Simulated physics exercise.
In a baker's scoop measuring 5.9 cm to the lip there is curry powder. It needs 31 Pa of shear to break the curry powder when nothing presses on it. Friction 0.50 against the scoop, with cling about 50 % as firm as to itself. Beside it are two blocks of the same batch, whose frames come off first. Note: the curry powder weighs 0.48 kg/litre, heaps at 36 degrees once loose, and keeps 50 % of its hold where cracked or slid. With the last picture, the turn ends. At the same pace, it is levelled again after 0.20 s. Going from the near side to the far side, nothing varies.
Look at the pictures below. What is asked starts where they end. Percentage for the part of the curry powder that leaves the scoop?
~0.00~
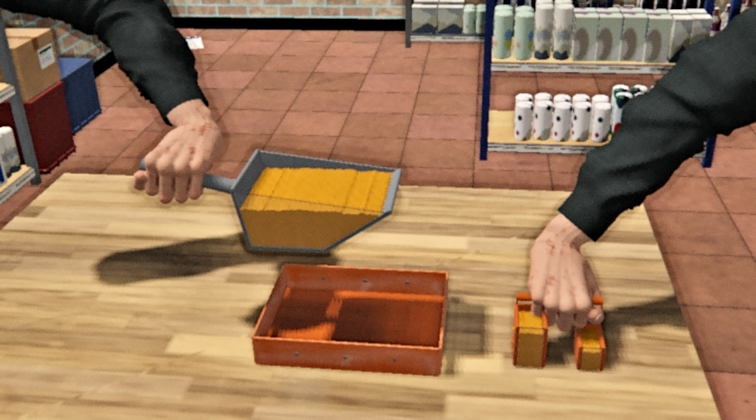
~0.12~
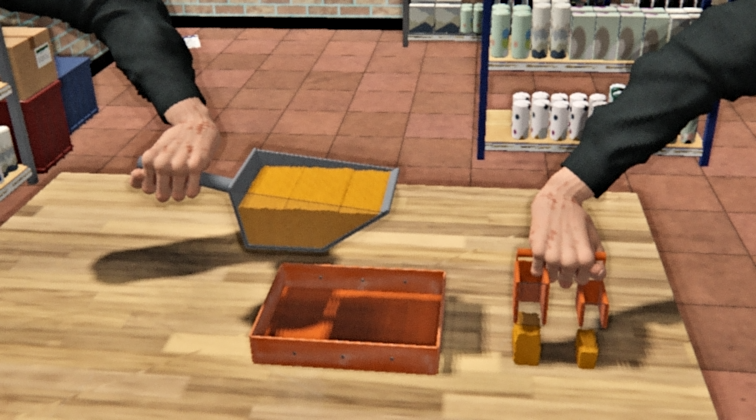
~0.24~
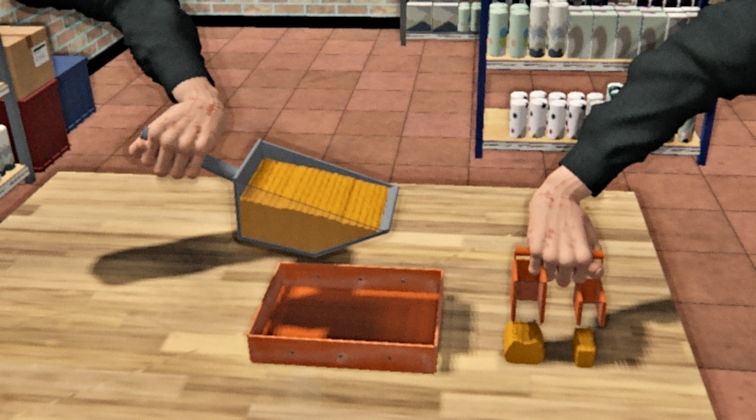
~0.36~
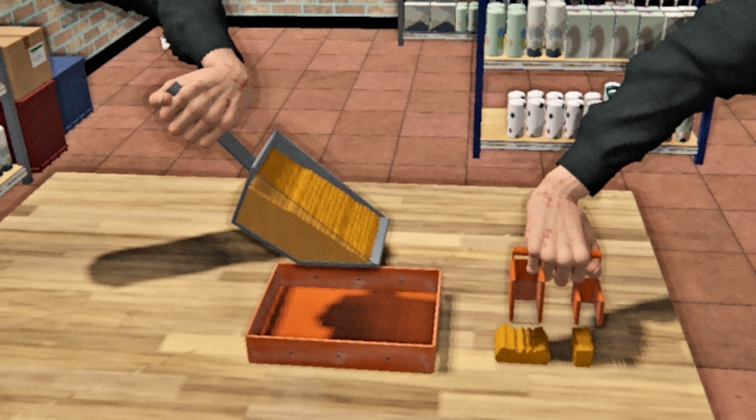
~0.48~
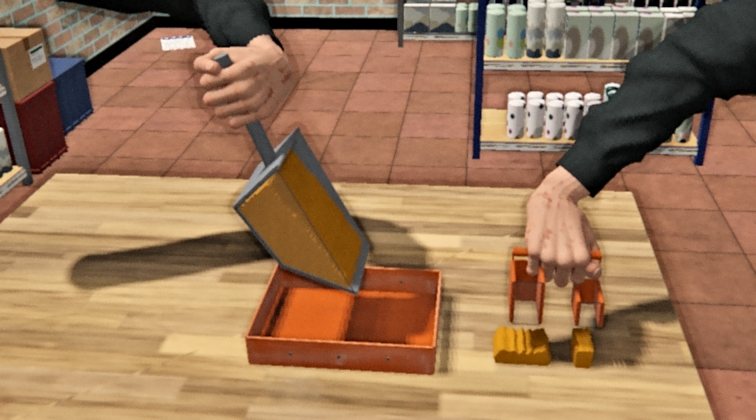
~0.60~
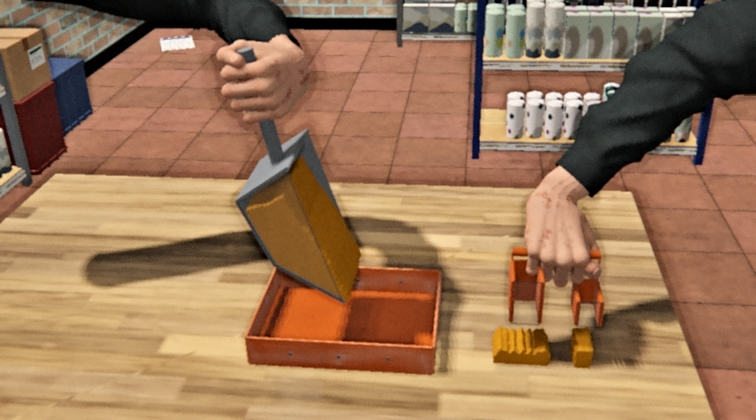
Near 60 %.
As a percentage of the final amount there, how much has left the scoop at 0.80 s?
Roughly 40 percent.
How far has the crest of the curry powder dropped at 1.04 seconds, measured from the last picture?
6.0 cm.
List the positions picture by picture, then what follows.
Lip at (388, 211), tilt 0 degrees; crest of the curry powder at (292, 209); block heights 5.7 cm, 3.1 cm (left to right), in the first frame.
Lip at (386, 210), tilt 0 degrees; crest of the curry powder at (284, 208); block heights 5.3 cm, 3.1 cm (left to right), in the second frame.
Lip at (386, 229), tilt 12 degrees; crest of the curry powder at (245, 200); block heights 4.0 cm, 3.1 cm (left to right), in the third frame.
Lip at (377, 264), tilt 35 degrees; crest of the curry powder at (253, 189); block heights 2.8 cm, 3.1 cm (left to right), in the fourth frame.
Lip at (357, 292), tilt 57 degrees; crest of the curry powder at (265, 186); block heights 2.6 cm, 3.1 cm (left to right), in the fifth frame.
Lip at (345, 300), tilt 66 degrees; crest of the curry powder at (283, 198); block heights 2.6 cm, 3.1 cm (left to right), in the sixth frame.
After 0.80 s, the scoop is at 66 degrees and 26 % has left it.
After 1.04 s, the scoop is at 35 degrees and 60 % has left it.
After 1.27 s, the scoop is at 1 degrees and 60 % has left it.
After 1.50 s, the scoop is at 0 degrees and 60 % has left it.
After 1.60 s, the scoop is at 0 degrees and 60 % has left it.
